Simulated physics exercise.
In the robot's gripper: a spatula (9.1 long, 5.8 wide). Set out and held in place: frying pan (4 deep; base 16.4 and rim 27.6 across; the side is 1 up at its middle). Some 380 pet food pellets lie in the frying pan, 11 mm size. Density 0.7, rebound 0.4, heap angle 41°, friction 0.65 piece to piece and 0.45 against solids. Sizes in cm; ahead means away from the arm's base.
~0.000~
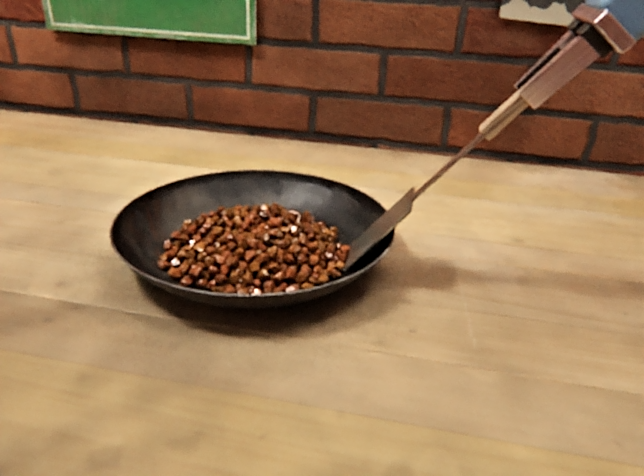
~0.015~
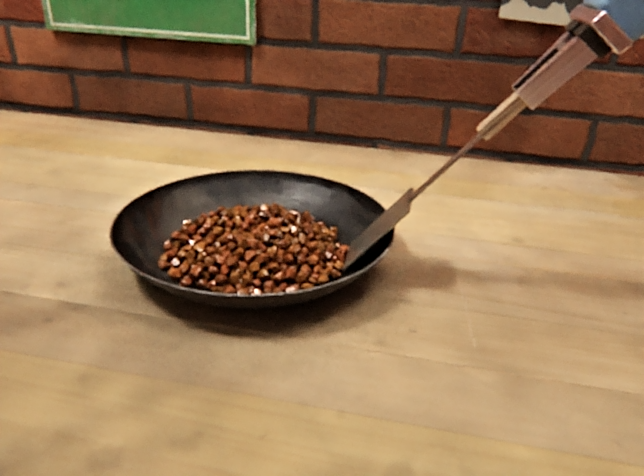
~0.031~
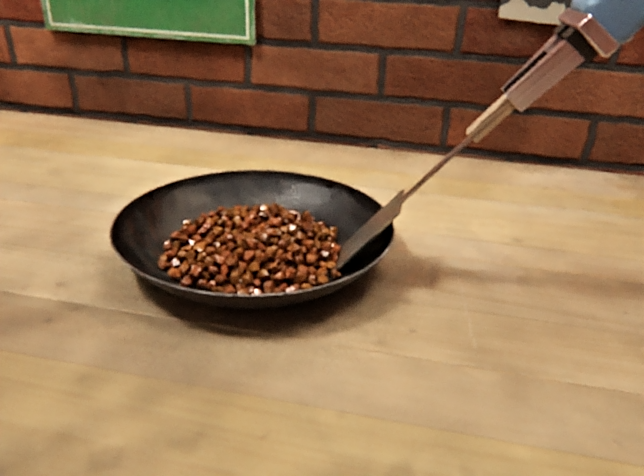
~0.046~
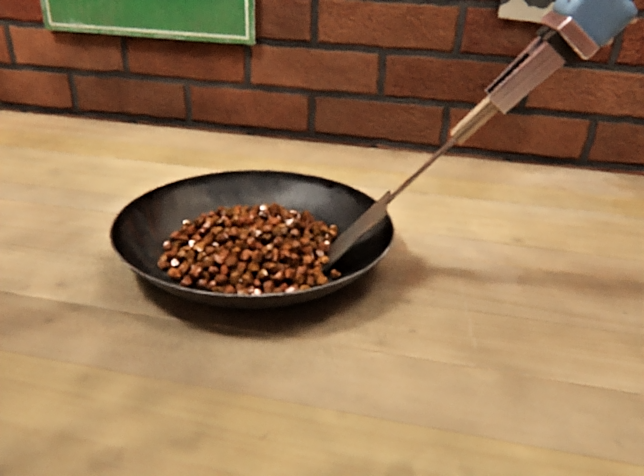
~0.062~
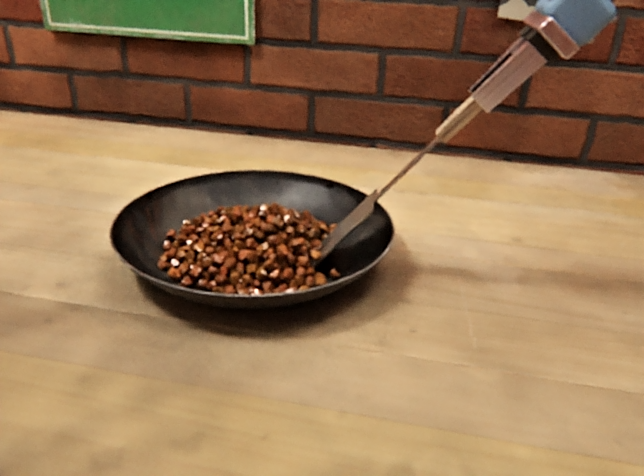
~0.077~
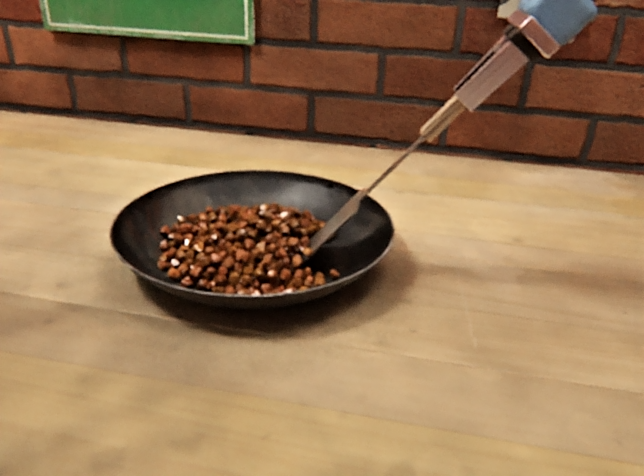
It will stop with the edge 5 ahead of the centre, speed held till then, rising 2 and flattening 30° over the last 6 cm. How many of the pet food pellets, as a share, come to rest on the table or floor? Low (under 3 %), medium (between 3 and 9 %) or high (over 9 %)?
Answer: Low; under 3 % of the pet food pellets finish on the table or floor.
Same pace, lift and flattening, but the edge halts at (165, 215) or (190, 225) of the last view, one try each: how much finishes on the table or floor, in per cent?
Some 10 and 5 per cent.
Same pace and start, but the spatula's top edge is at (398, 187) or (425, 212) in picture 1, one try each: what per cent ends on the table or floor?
Some 0 and 0 per cent.
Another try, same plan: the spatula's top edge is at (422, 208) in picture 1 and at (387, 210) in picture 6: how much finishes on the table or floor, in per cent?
About 0 per cent.
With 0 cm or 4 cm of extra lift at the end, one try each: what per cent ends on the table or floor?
Some 0 and 0 per cent.
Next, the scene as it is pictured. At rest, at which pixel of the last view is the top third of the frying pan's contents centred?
At about (176, 224).
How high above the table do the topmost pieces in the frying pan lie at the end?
Roughly 5.0 cm.
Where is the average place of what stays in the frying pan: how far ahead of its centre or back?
About 4.0 cm ahead.
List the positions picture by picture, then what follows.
The spatula top edge at (413, 198), sloping 52°; upper third of the load around (256, 239), from x 165 to 345, top at y 210; 380 in the frying pan, in the first picture.
The spatula top edge at (411, 199), sloping 52°; upper third of the load around (256, 239), from x 165 to 345, top at y 210, in the second picture.
The spatula top edge at (402, 200), sloping 52°; upper third of the load around (259, 239), from x 165 to 335, top at y 210, in the third picture.
The spatula top edge at (388, 201), sloping 52°; upper third of the load around (264, 238), from x 165 to 335, top at y 210, in the fourth picture.
The spatula top edge at (374, 200), sloping 52°; upper third of the load around (260, 236), from x 165 to 335, top at y 205, in the fifth picture.
The spatula top edge at (360, 199), sloping 52°; upper third of the load around (252, 234), from x 160 to 335, top at y 205; 380 in the frying pan, in the sixth picture.
After 0.11 s, sloping 51°, highest piece 5 above the table; 380 in the frying pan.
After 0.15 s, sloping 39°, highest piece 5 above the table; 380 in the frying pan.
After 0.37 s, sloping 22°, highest piece 5 above the table; 378 in the frying pan, 2 on the table or floor.
After 1.42 s, sloping 22°, highest piece 5 above the table; 378 in the frying pan, 2 on the table or floor.
In the end, 378 in the frying pan, 2 on the table or floor. That is 1 % on the table or floor.
